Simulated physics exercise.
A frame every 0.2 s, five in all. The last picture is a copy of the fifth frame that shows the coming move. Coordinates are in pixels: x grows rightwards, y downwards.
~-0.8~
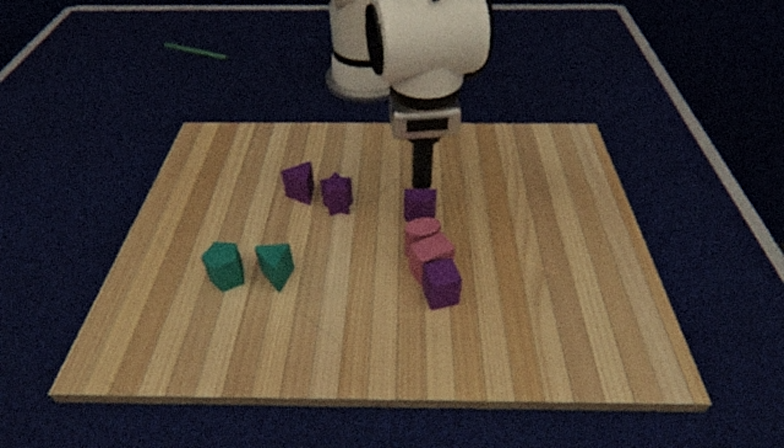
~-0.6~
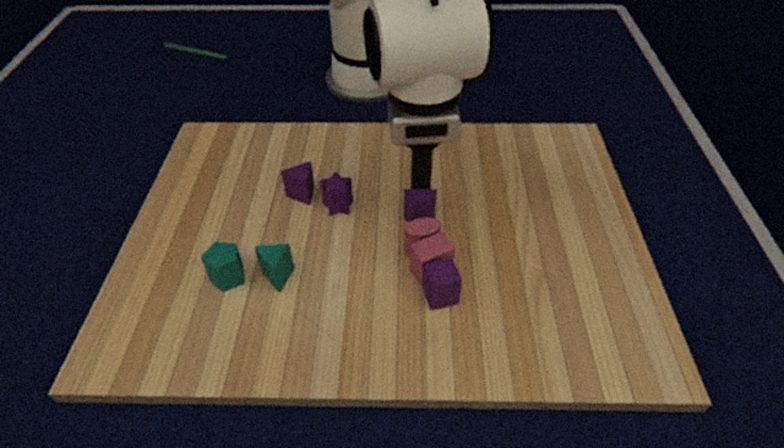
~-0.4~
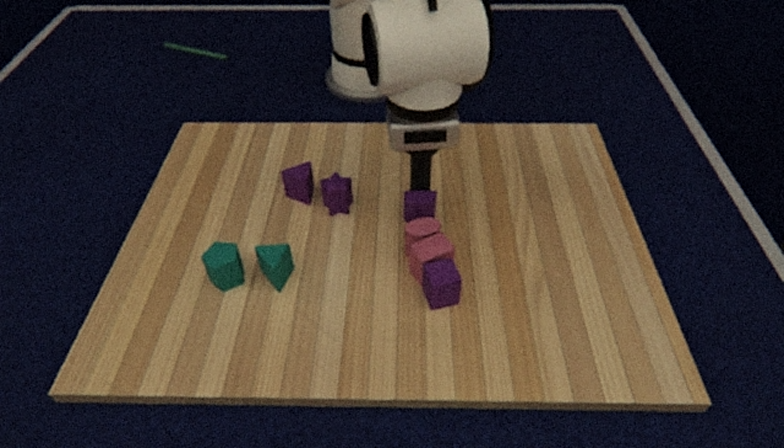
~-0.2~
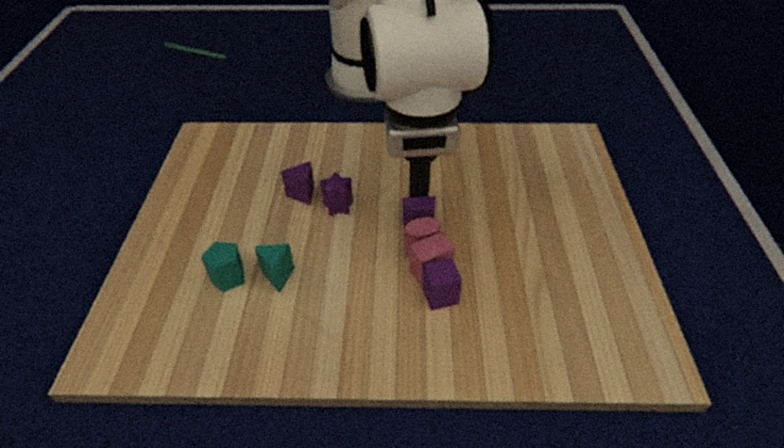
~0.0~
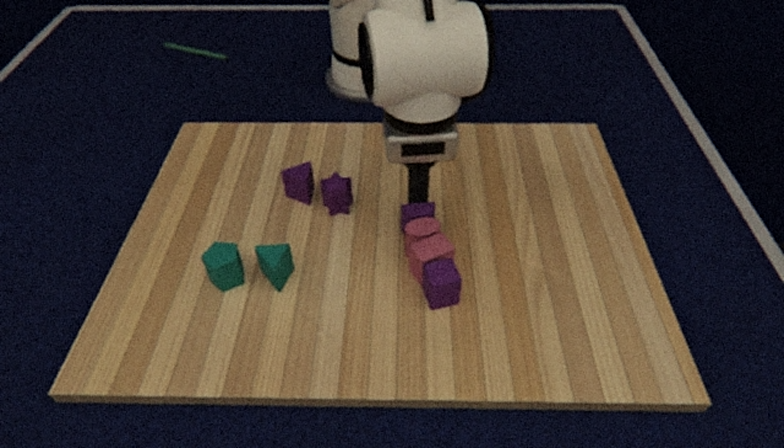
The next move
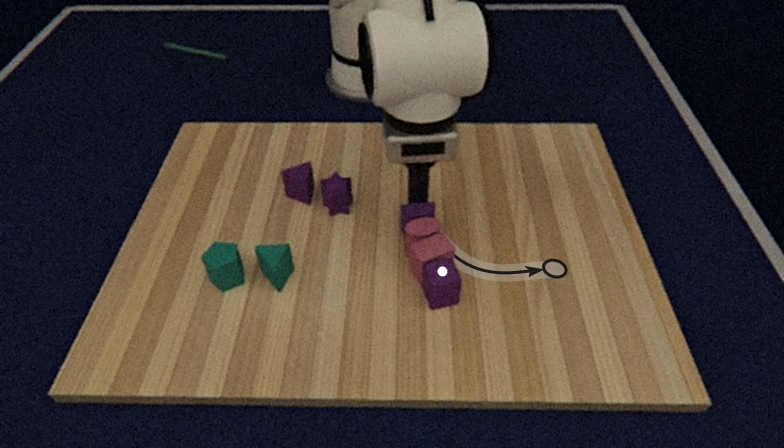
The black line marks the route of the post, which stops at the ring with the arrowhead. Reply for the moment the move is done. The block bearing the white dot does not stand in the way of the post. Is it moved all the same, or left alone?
That block is going to get moved.
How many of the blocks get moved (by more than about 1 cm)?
There will be three or more blocks displaced.
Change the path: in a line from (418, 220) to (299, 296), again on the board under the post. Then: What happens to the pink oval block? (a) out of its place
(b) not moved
Answer: A.
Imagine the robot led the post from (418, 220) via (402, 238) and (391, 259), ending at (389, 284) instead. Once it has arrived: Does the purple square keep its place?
No - that is not the case.
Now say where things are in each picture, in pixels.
Tip of the post at (422, 185), middles of tops, purple D-shaped block at (421, 194), pink oval block at (423, 226), pink oblong block at (432, 246), purple square at (442, 271), in the first frame.
Post at (421, 190), nothing pushed, in the second frame.
Post at (420, 196), purple D-shaped block at (420, 196), in the third frame.
Post at (419, 202), purple D-shaped block at (420, 202), in the fourth frame.
Post at (419, 208), purple D-shaped block at (419, 208), pink oval block at (423, 226), pink oblong block at (432, 246), purple square at (442, 271), in the fifth frame.
The line goes from (418, 220) through (450, 252) and (499, 273) to (555, 269); the dot is on the purple square.
The first path, step by step. One third of the way, post at (451, 240); purple D-shaped block at (430, 230), turned 60° clockwise; pink oval block at (420, 248); pink oblong block at (434, 266); purple square at (446, 288).
Two thirds of the way, post at (502, 261); purple D-shaped block at (430, 230), turned 60° clockwise; pink oval block at (420, 248); pink oblong block at (434, 266); purple square at (446, 288).
At the end, post at (558, 257); purple D-shaped block at (430, 230), turned 60° clockwise; pink oval block at (420, 248); pink oblong block at (434, 266); purple square at (446, 288).
